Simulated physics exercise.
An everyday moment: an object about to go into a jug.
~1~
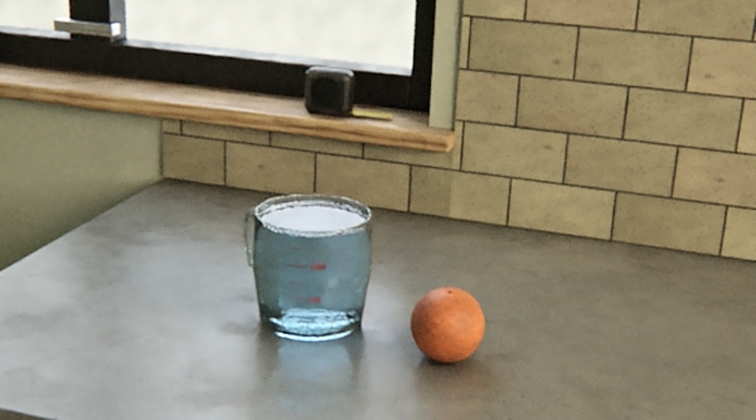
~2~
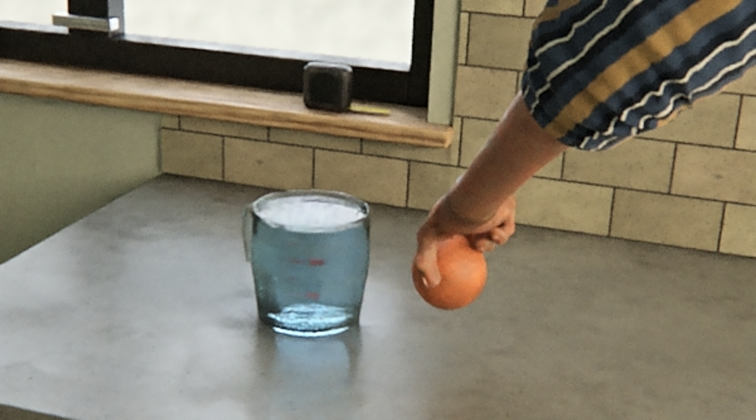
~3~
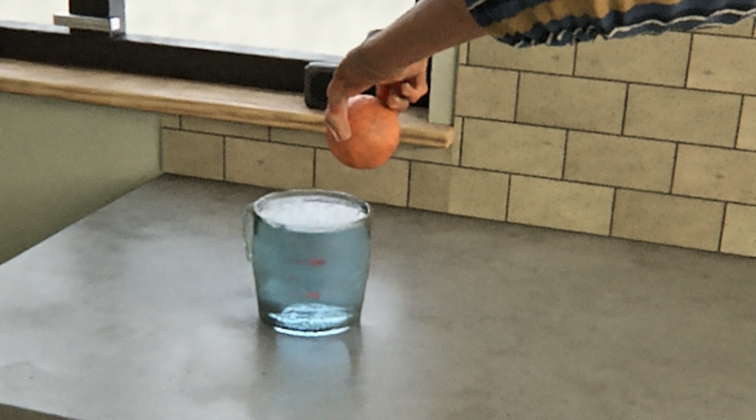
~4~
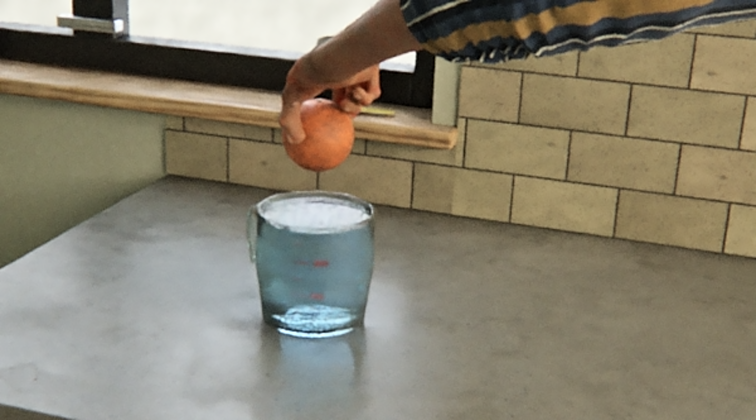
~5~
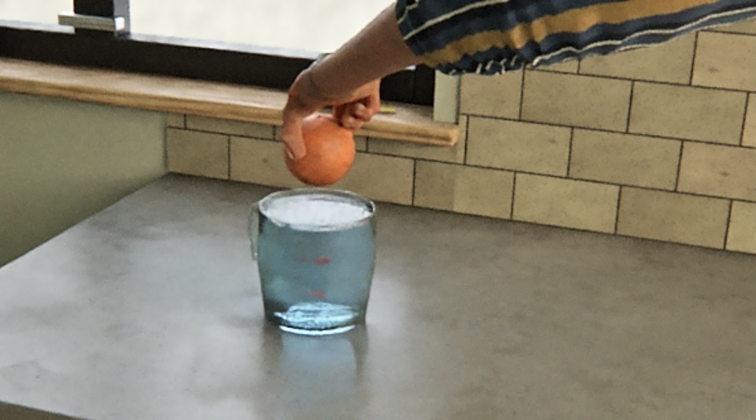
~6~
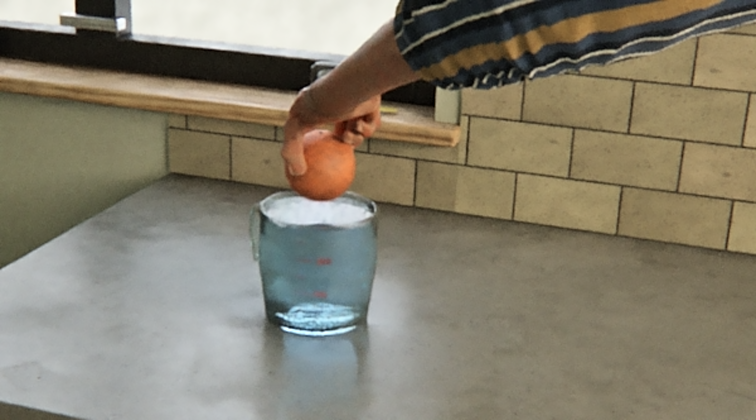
The footage shows a hand in a striped sleeve picking up an orange from a grey countertop, carrying it left over a nearly full glass jug of water, then lowering it to just above the surface.
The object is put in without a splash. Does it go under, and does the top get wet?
It stays at the surface, and the jug overflows.
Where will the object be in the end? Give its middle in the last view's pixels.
Around (319, 226).
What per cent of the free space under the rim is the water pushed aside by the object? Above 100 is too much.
Close to 270 %.
Next, the orange enters the water; the jug is full to the brim; it has run over.
After that, the orange comes up again; the jug is full to the brim; it has run over.
Finally, the orange rides on the surface; the jug is full to the brim; it has run over.
